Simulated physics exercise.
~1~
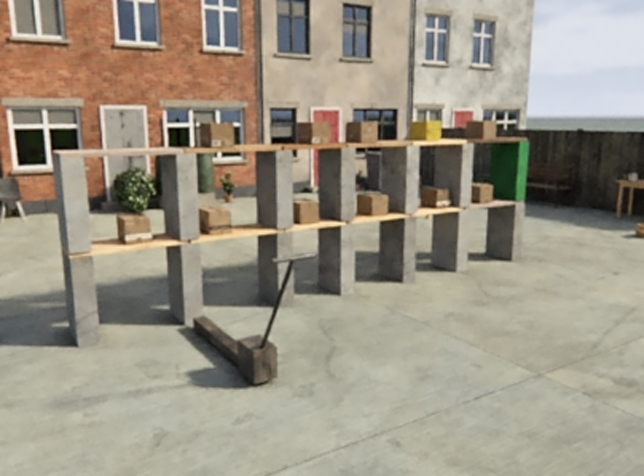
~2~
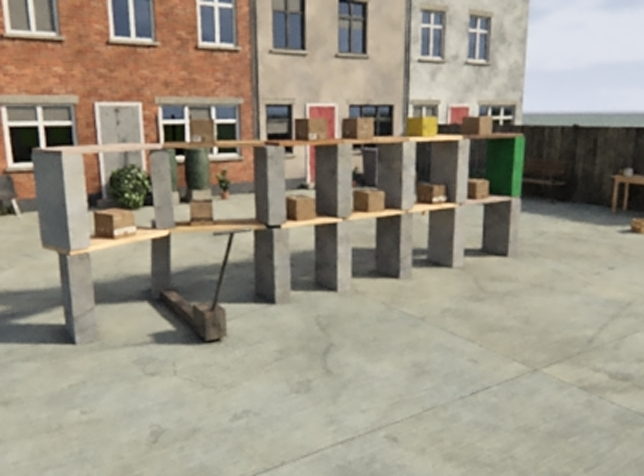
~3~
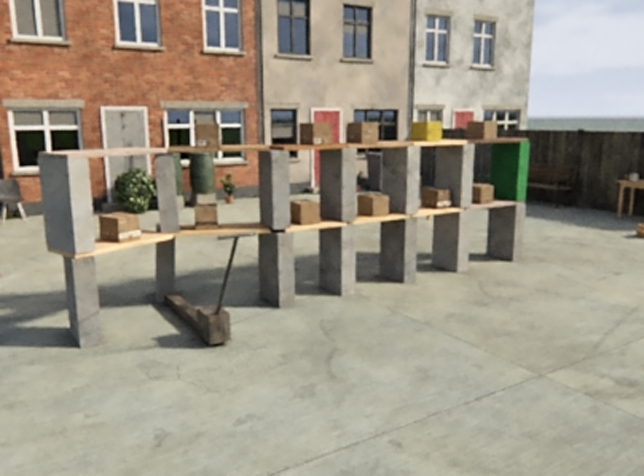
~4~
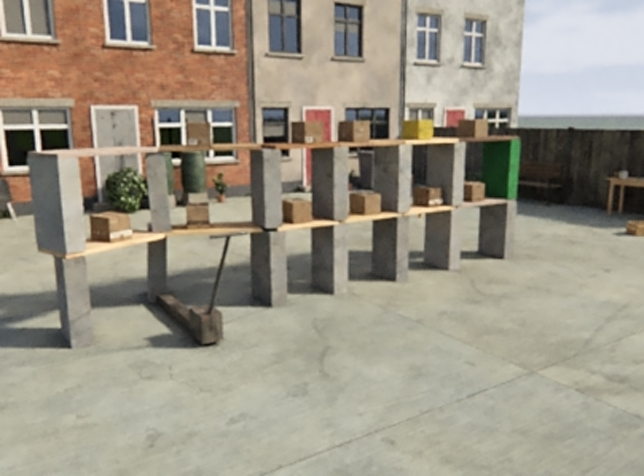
A narrow floor jack with a long handle slides in toward a two-tier row of shelving made of grey blocks and boards, set out on a paved yard before a row of houses. It pushes against the base of a lower upright near the left end and shifts that block back and to the left, still on end. The boards and small cartons around it are disturbed a little, but none falls. The jack then stays in place beneath the shelf. At the end both tiers stand, with the green upright and yellow carton unmoved at the right.
